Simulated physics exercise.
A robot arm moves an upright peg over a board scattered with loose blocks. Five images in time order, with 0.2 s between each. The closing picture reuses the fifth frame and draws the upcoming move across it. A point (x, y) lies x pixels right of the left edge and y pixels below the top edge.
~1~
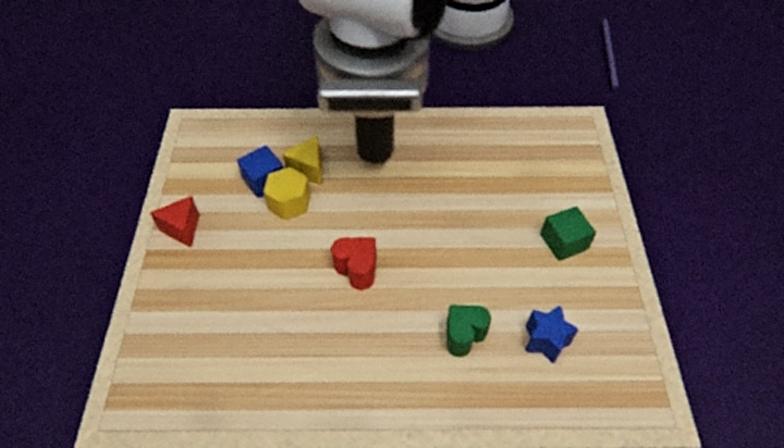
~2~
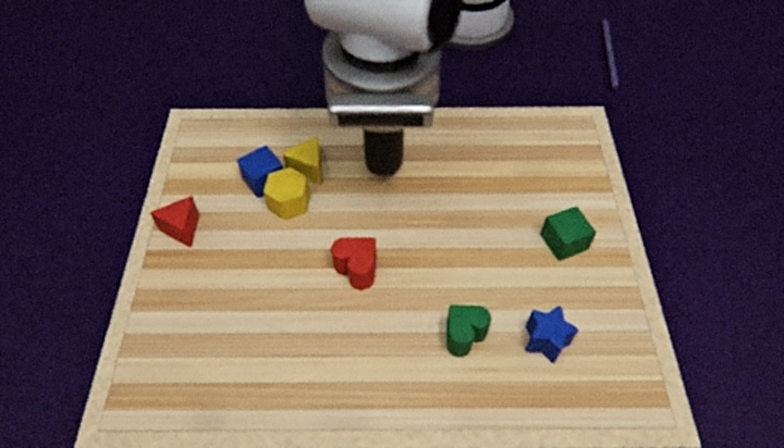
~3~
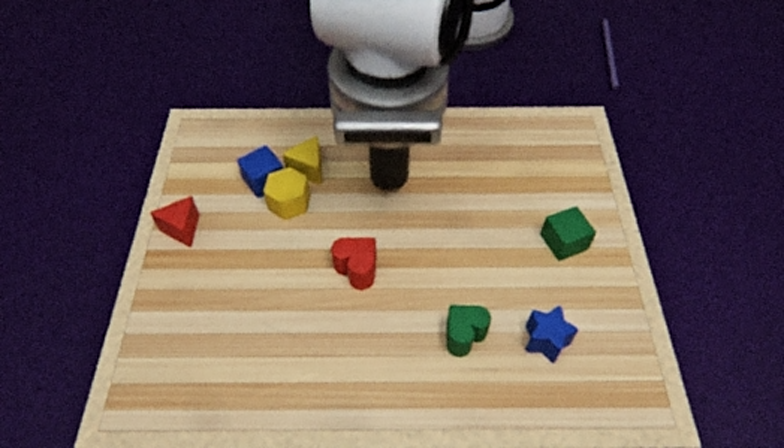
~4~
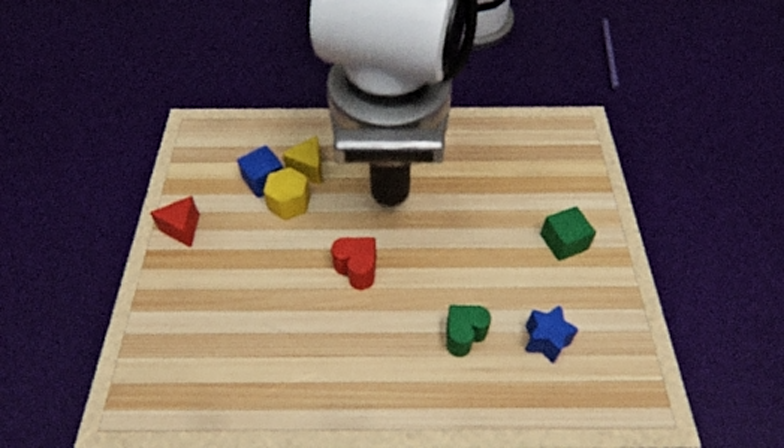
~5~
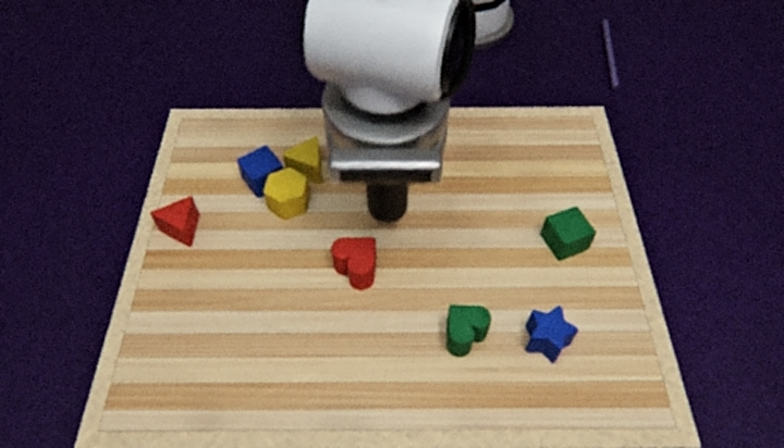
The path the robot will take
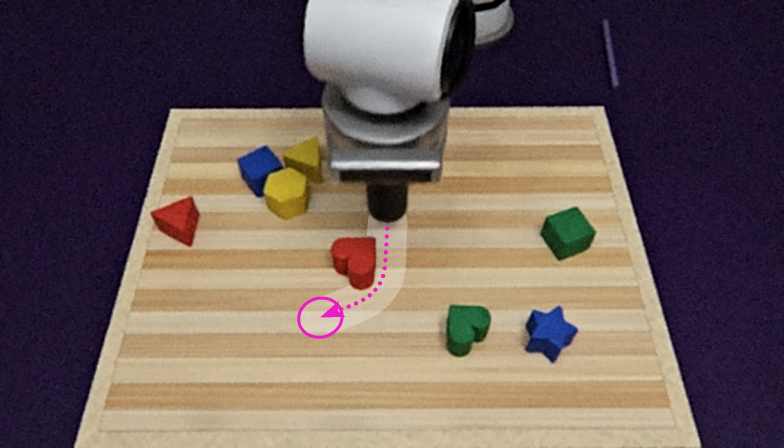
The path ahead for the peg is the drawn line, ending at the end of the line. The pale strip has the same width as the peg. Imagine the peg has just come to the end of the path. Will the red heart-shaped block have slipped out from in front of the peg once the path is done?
Answer: No.
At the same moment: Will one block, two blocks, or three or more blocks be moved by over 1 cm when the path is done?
One moves.
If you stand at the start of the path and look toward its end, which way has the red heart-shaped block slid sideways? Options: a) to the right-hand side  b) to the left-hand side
Letter a.
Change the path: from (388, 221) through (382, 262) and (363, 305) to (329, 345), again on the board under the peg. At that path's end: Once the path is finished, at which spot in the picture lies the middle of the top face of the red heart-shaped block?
The red heart-shaped block ends near (306, 293).
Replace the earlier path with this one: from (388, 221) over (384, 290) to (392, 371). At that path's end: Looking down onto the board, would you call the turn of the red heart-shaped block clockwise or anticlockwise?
The twist is clockwise.
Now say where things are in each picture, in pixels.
The first picture shows peg's lower end at (376, 151); red heart-shaped block at (356, 252); green heart-shaped block at (467, 321).
The second picture shows peg at (384, 163); blocks still.
The third picture shows peg at (389, 177); blocks still.
The fourth picture shows peg at (390, 192); blocks still.
The fifth picture shows peg at (388, 208); red heart-shaped block at (356, 252); green heart-shaped block at (467, 321).
Drawn move, from (388, 221) via (385, 260) and (367, 298), ending at (320, 317).
On the path given first. One third of the way, peg at (385, 248); red heart-shaped block at (347, 263), turned 35° clockwise.
Two thirds of the way, peg at (365, 286); red heart-shaped block at (323, 282), turned 95° clockwise.
At the end, peg at (318, 306); red heart-shaped block at (277, 290), turned 120° clockwise; green heart-shaped block still.
